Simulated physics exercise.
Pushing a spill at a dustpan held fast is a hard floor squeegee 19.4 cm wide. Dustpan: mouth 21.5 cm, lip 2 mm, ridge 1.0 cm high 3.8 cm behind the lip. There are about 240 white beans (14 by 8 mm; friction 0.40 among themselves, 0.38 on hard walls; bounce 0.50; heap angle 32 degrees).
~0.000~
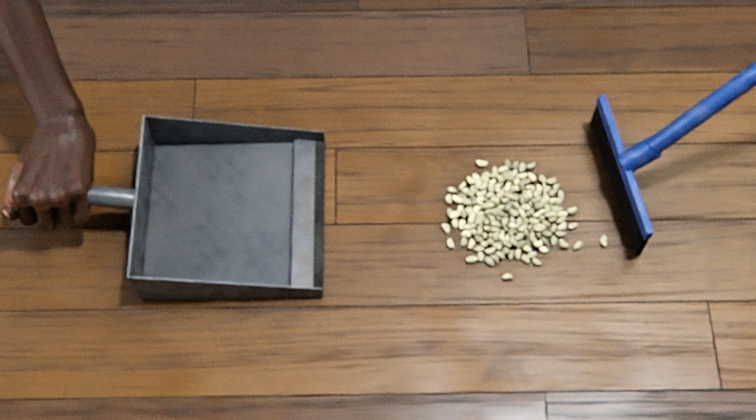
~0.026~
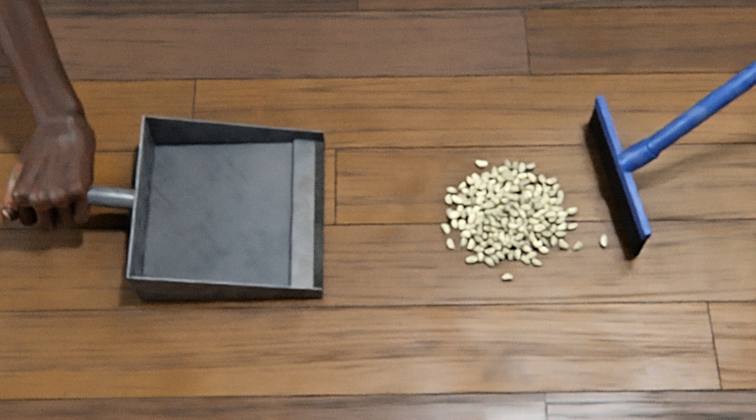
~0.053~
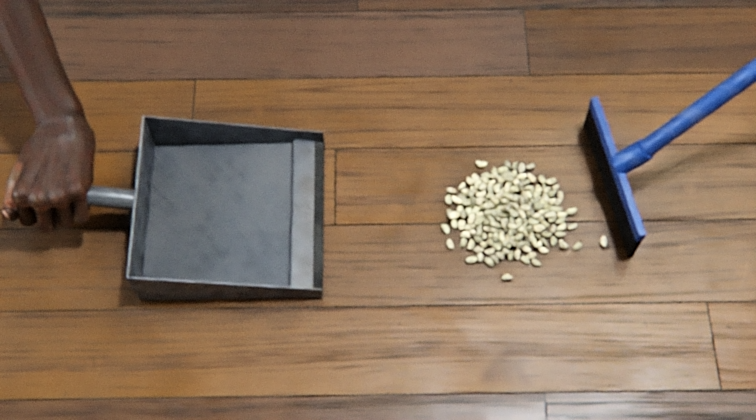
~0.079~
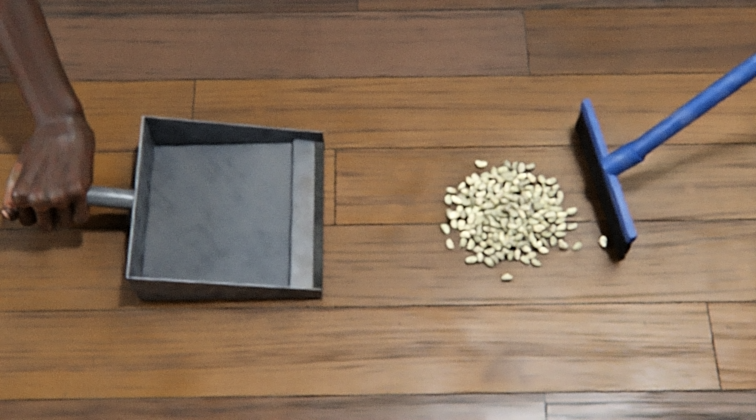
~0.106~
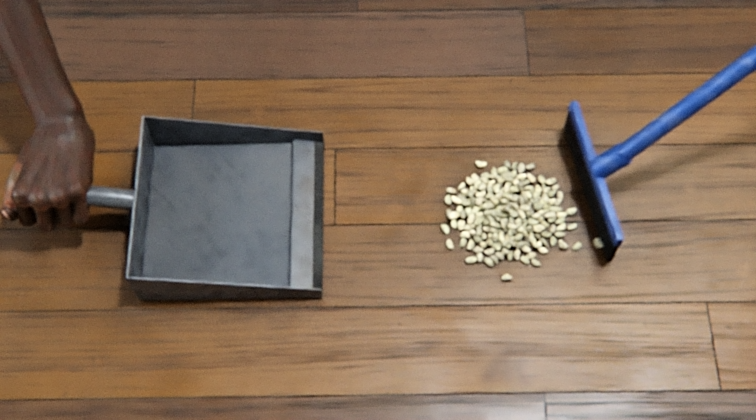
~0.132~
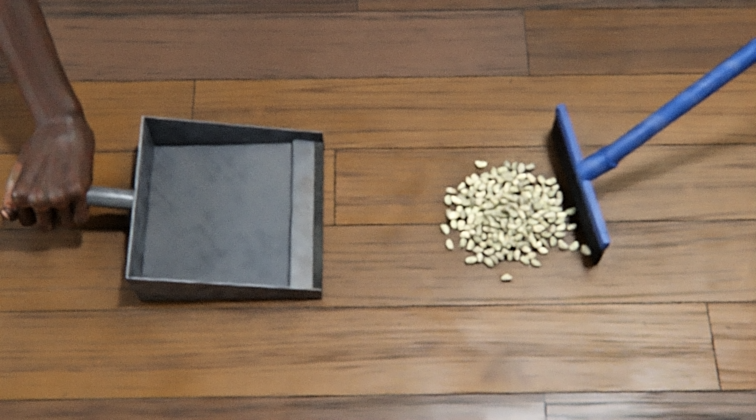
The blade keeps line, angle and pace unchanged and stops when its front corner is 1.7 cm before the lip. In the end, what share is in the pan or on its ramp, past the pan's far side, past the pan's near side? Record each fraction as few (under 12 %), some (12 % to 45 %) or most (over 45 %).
Recorded: Pan some; far side few; near side some.
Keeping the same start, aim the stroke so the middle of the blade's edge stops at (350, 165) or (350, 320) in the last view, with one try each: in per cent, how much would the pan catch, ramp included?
First try around 15 %, second try around 20 %.
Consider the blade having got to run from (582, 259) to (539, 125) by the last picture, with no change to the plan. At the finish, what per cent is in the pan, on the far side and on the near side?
Final per cent - pan 40, far 5, near 35.
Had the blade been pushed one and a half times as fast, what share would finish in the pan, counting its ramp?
I'd put it at close to 45 per cent.
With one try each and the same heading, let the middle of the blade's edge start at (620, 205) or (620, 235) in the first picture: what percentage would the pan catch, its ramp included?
Around 35 percent, then around 25 percent.
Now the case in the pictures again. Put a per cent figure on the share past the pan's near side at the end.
Some 20 %.
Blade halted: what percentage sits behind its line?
I'd put it near 10 in a hundred.
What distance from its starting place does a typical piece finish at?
Roughly 24 cm.
After 0.36 s, middle of the blade 17 cm from the lip; 0 % over the lip, far side 0 %, near side 5 %.
After 0.51 s, middle of the blade 8 cm from the lip; 0 % over the lip, far side 0 %, near side 15 %.
After 0.78 s, middle of the blade 4 cm from the lip; 30 % over the lip, far side 0 %, near side 20 %.
By 2.6 s all is still; pan 30 %, far side 0 %, near side 20 %, in front of the lip or behind the blade 45 %.
